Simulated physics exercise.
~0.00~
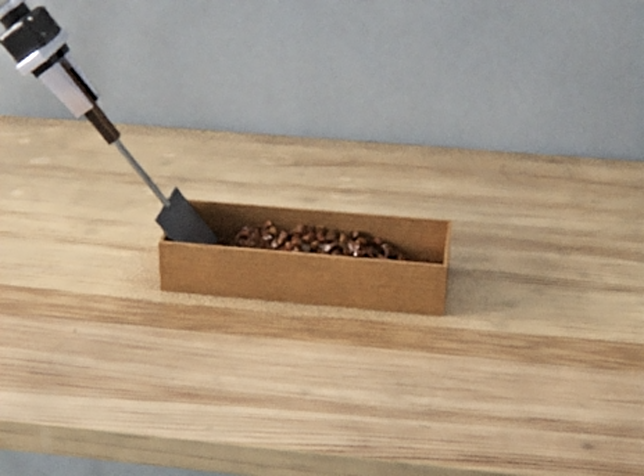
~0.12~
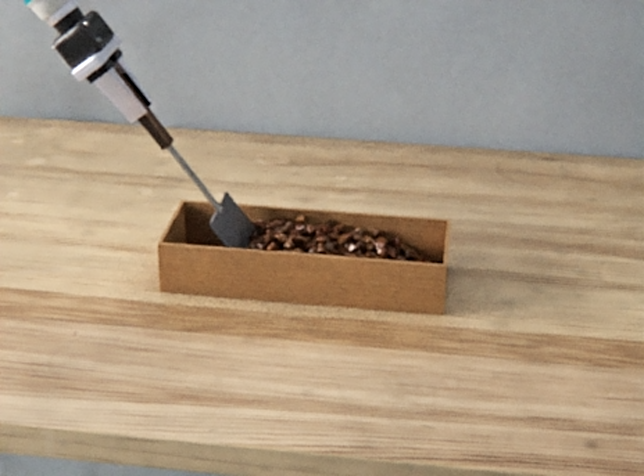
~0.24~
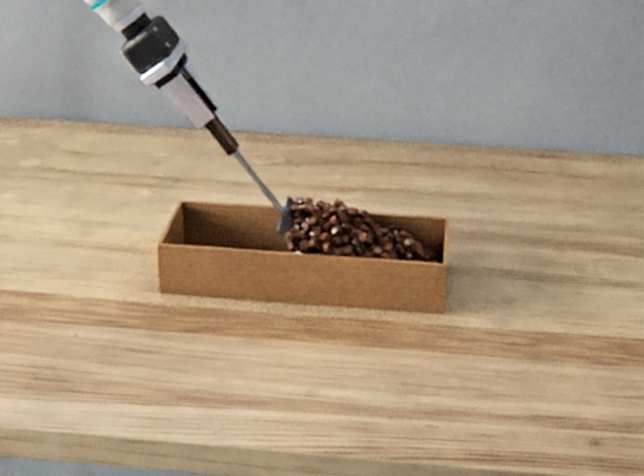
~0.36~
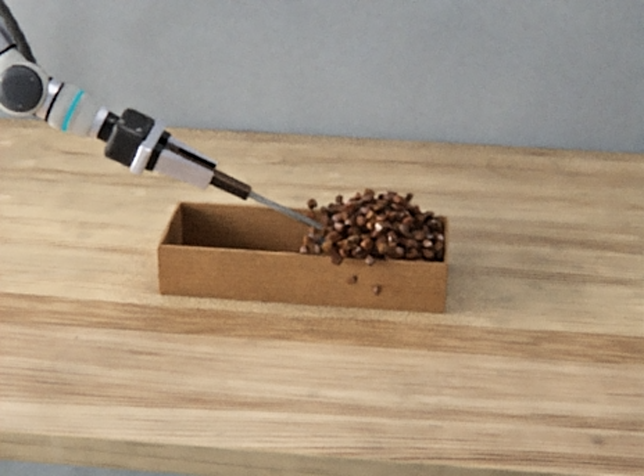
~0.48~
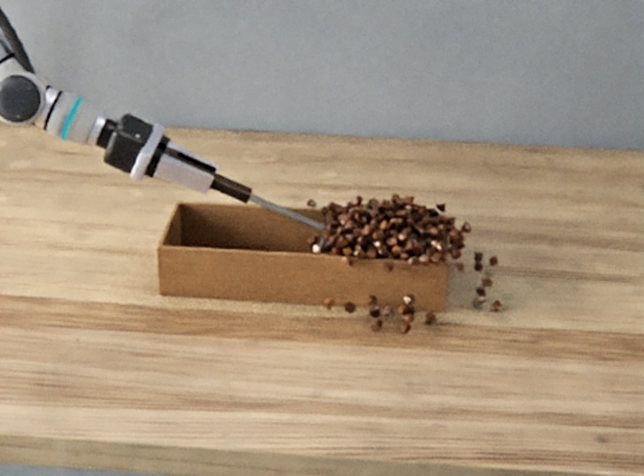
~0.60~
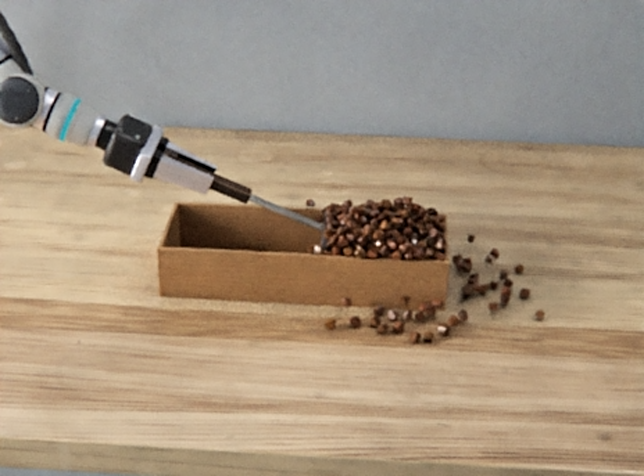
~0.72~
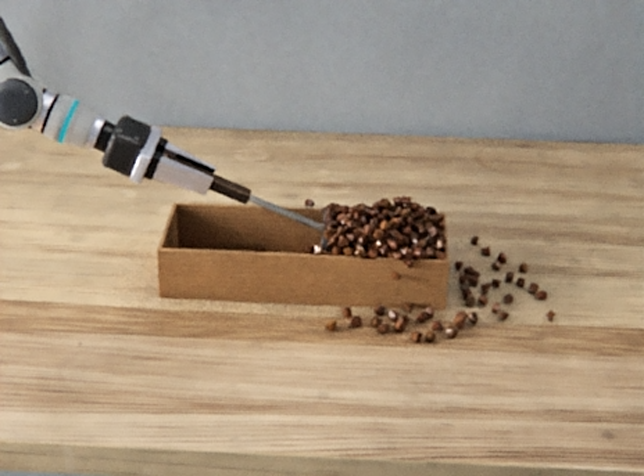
A robot arm pushes brown pellets rightward along a wooden tray, spilling some onto the table.
